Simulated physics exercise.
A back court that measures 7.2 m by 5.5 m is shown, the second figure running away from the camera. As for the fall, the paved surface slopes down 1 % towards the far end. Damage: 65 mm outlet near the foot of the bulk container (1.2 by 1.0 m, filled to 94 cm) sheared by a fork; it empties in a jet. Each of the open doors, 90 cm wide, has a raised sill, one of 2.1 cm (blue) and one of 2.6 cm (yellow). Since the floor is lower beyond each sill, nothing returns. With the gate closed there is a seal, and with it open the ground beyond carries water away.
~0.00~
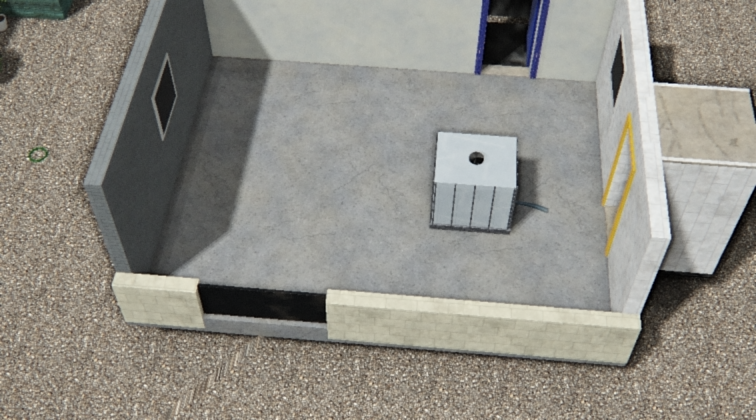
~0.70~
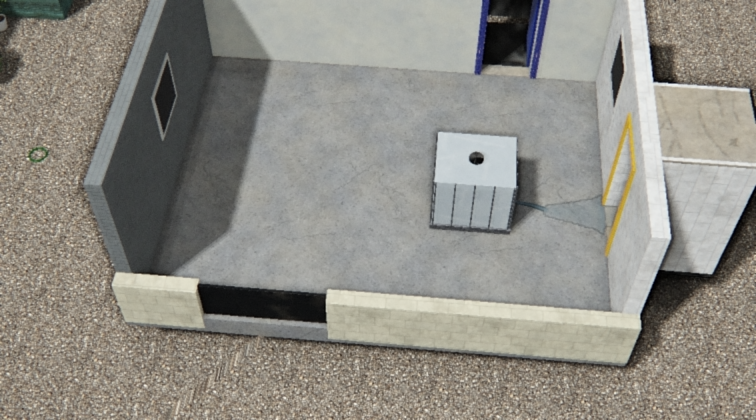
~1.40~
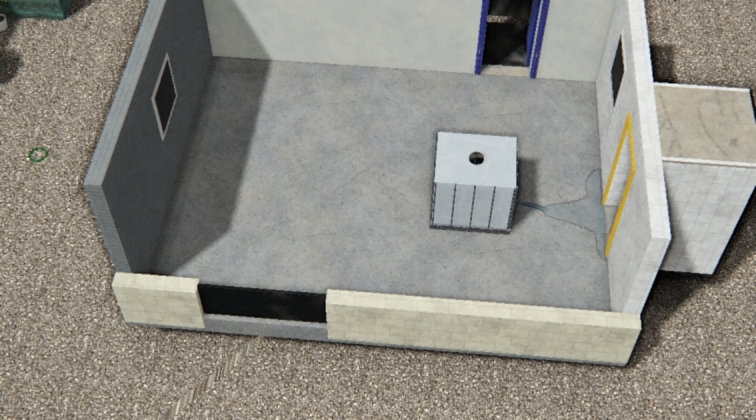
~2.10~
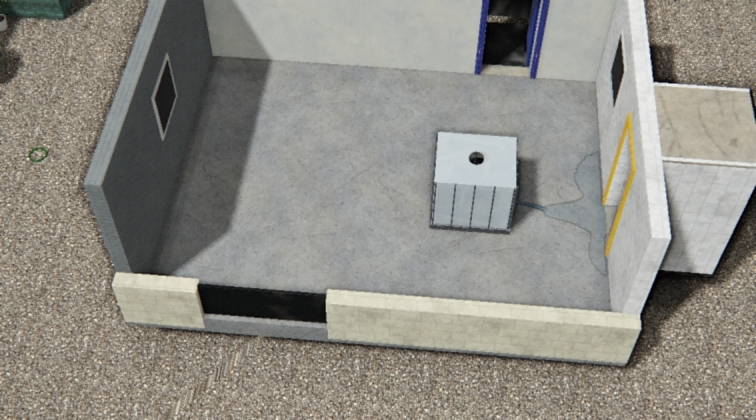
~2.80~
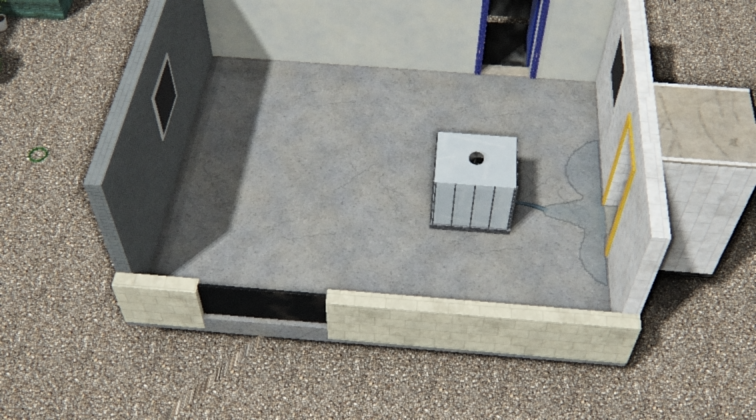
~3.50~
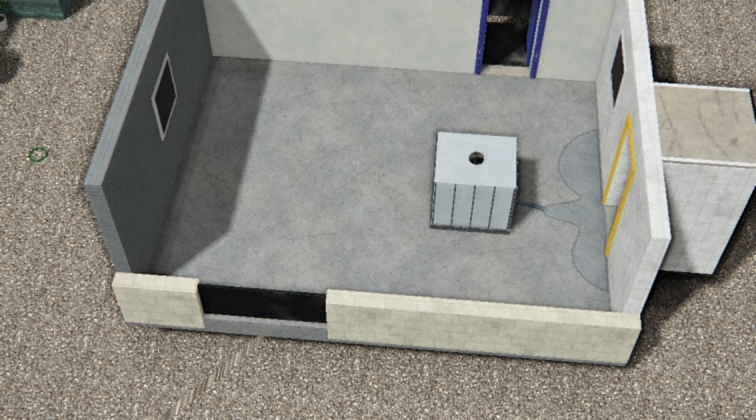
Water spreads in a thin, darker sheet from the right side of a pale grey ribbed box with a round dark hole on top, fanning out to the yellow-framed opening in the right wall. Along that wall it widens into two rounded lobes, toward the back and the front. The roofless, grey-floored court, with a blue-framed doorway behind, is seen from above by a still camera.
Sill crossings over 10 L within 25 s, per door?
Blue door: Under; yellow door: Over.
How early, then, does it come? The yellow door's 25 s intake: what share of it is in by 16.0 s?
65 %.
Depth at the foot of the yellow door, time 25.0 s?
About 3.5 centimetres.
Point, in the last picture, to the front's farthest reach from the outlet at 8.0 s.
(591, 105).
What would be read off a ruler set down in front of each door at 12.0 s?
Blue 0.2 cm, yellow 3.0 cm.
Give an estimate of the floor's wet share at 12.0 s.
10 %.
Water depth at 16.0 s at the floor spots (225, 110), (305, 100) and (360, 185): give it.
Around 0.0 cm, 0.0 cm and 0.0 cm.
After 5.0 s water covers 5 % of the floor and is deepest (2 cm) near (554, 211); blue door not reached, yellow door 3 cm at the sill, 31 L in.
After 8.0 s water covers 5 % of the floor and is deepest (2 cm) near (554, 211); blue door not reached, yellow door 3.1 cm at the sill, 52 L in.
After 12.0 s water covers 10 % of the floor and is deepest (2 cm) near (554, 211); blue door not reached, yellow door 3.1 cm at the sill, 81 L in.
After 16.0 s water covers 15 % of the floor and is deepest (2 cm) near (554, 211); blue door 1 cm at the sill, 0 L in, yellow door 3.2 cm at the sill, 108 L in.
After 25.0 s water covers 20 % of the floor and is deepest (3 cm) near (597, 198); blue door 1.5 cm at the sill, 0 L in, yellow door 3.3 cm at the sill, 165 L in.
